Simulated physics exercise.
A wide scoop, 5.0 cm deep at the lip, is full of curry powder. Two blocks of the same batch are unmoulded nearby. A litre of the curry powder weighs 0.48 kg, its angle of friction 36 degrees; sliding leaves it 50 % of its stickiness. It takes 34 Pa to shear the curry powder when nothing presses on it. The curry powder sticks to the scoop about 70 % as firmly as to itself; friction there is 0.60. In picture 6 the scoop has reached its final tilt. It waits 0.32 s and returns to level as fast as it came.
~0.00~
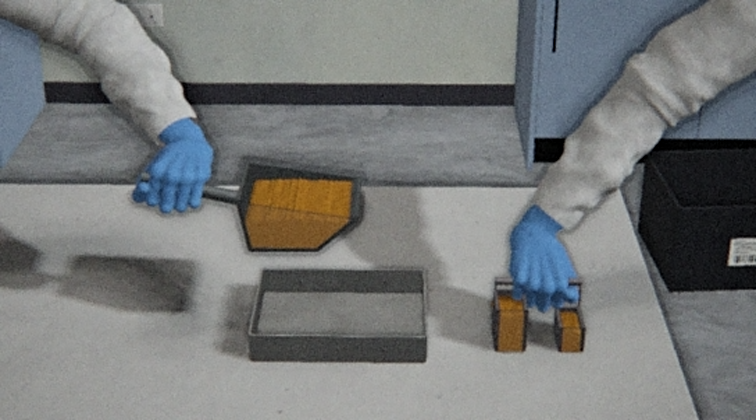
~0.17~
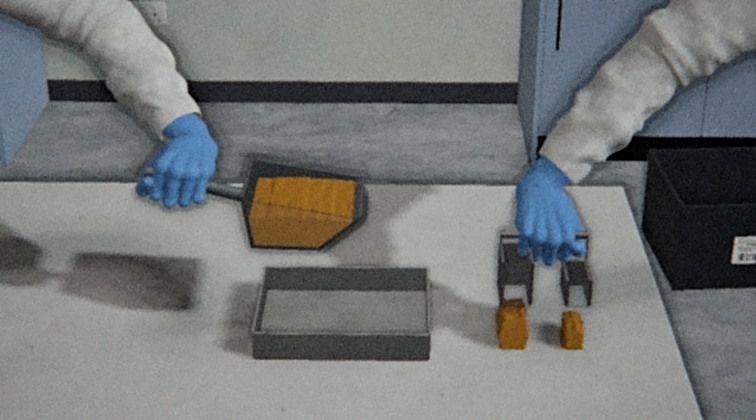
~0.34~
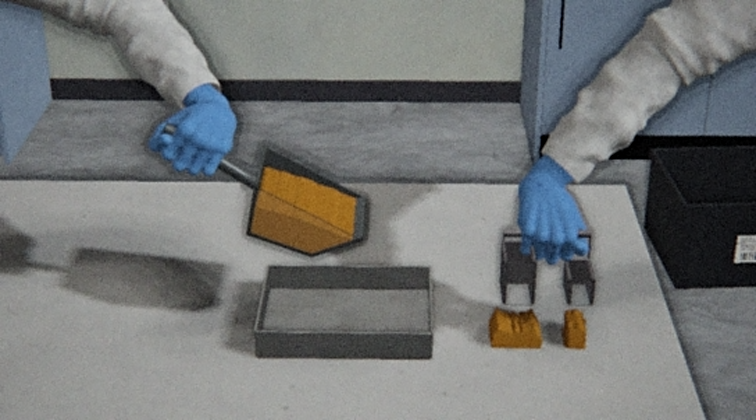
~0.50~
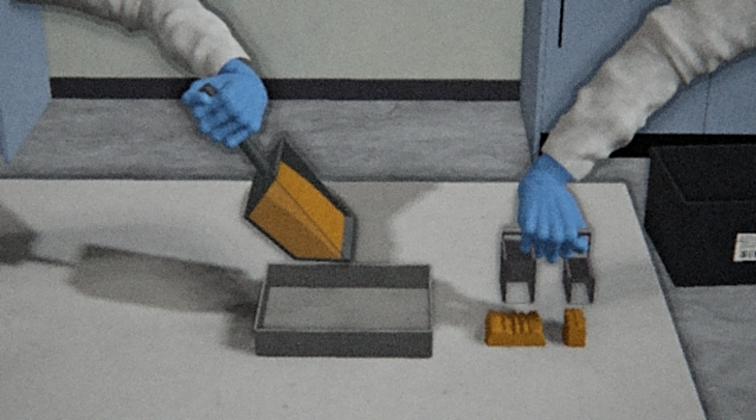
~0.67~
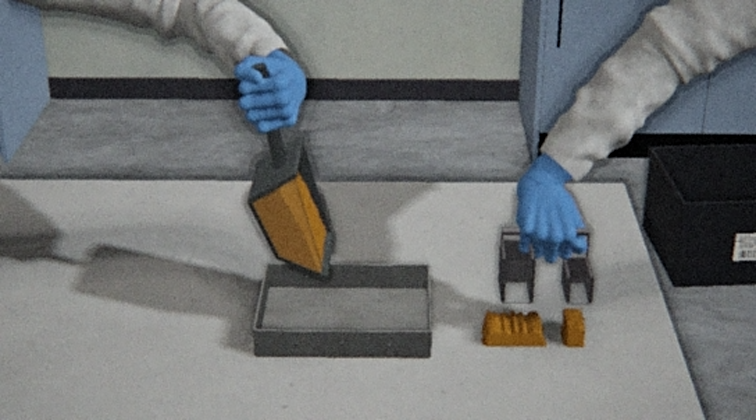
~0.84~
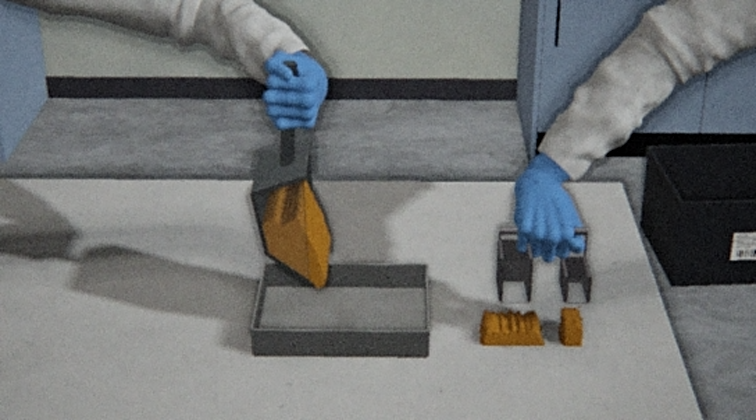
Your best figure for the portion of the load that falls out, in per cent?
The portion of the load that falls out is near 86 %.
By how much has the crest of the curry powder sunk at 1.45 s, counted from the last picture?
Roughly 5.0 cm.
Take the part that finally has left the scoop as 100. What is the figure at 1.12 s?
Some 90 per cent.
After 1.12 s, the scoop is at 80 degrees and 79 % has left it.
After 1.45 s, the scoop is at 51 degrees and 86 % has left it.
After 1.78 s, the scoop is at 6 degrees and 86 % has left it.
After 2.11 s, the scoop is at 0 degrees and 86 % has left it.
After 2.22 s, at the end, the scoop is at 0 degrees and 86 % has left it.
